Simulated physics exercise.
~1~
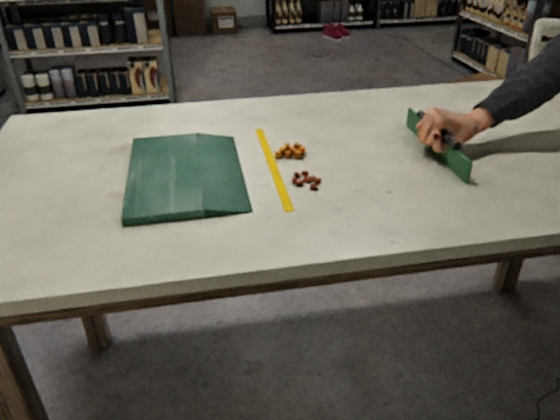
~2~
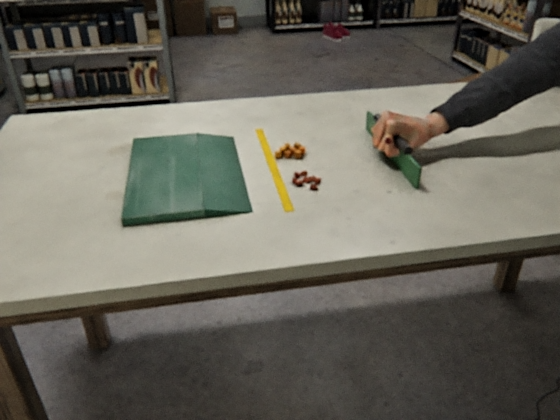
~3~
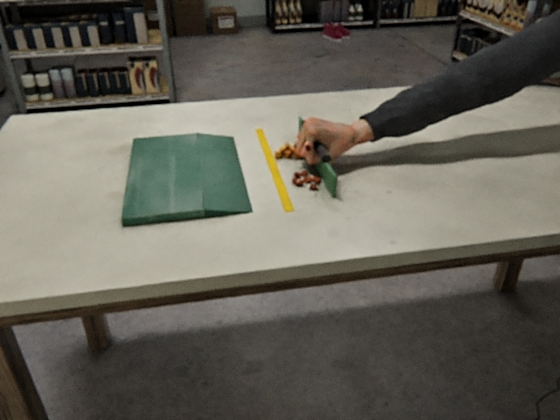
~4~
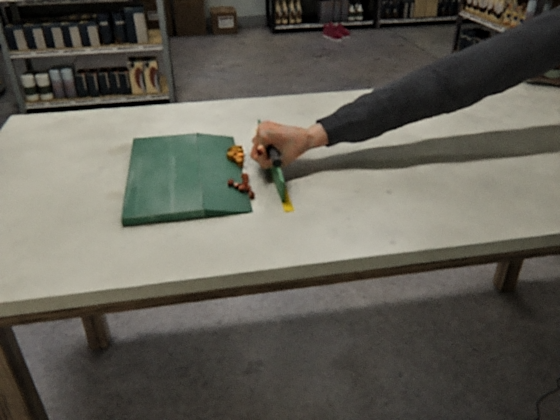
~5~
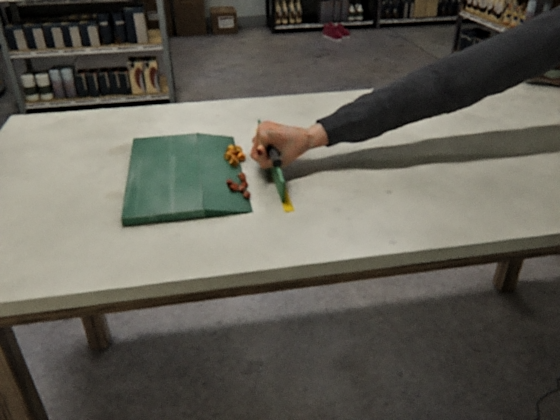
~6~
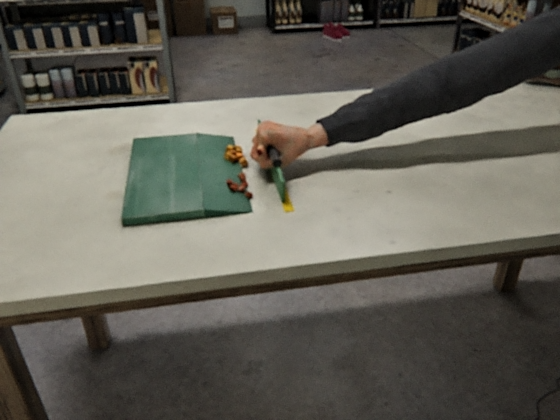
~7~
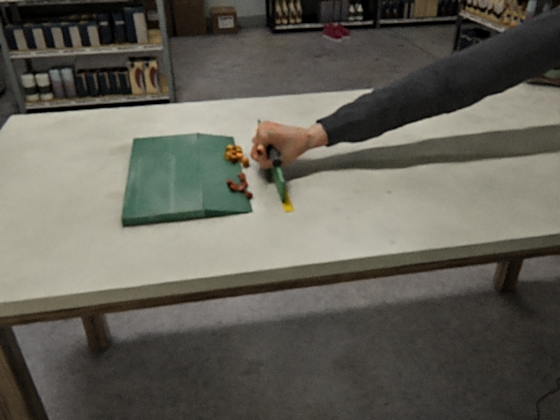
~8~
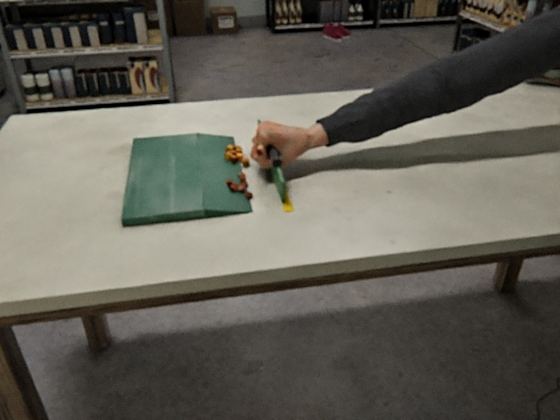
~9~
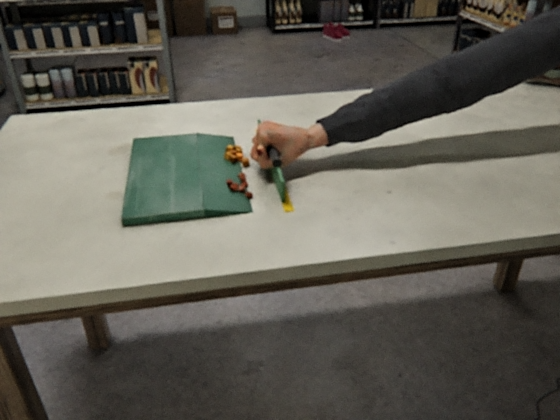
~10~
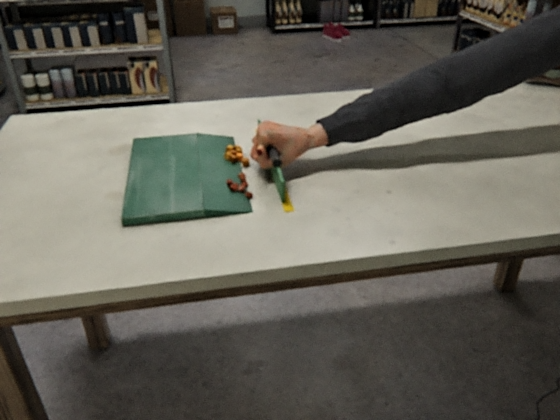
A hand sweeps two small piles left with a scraper, leaving them around the green ramp's lower edge.
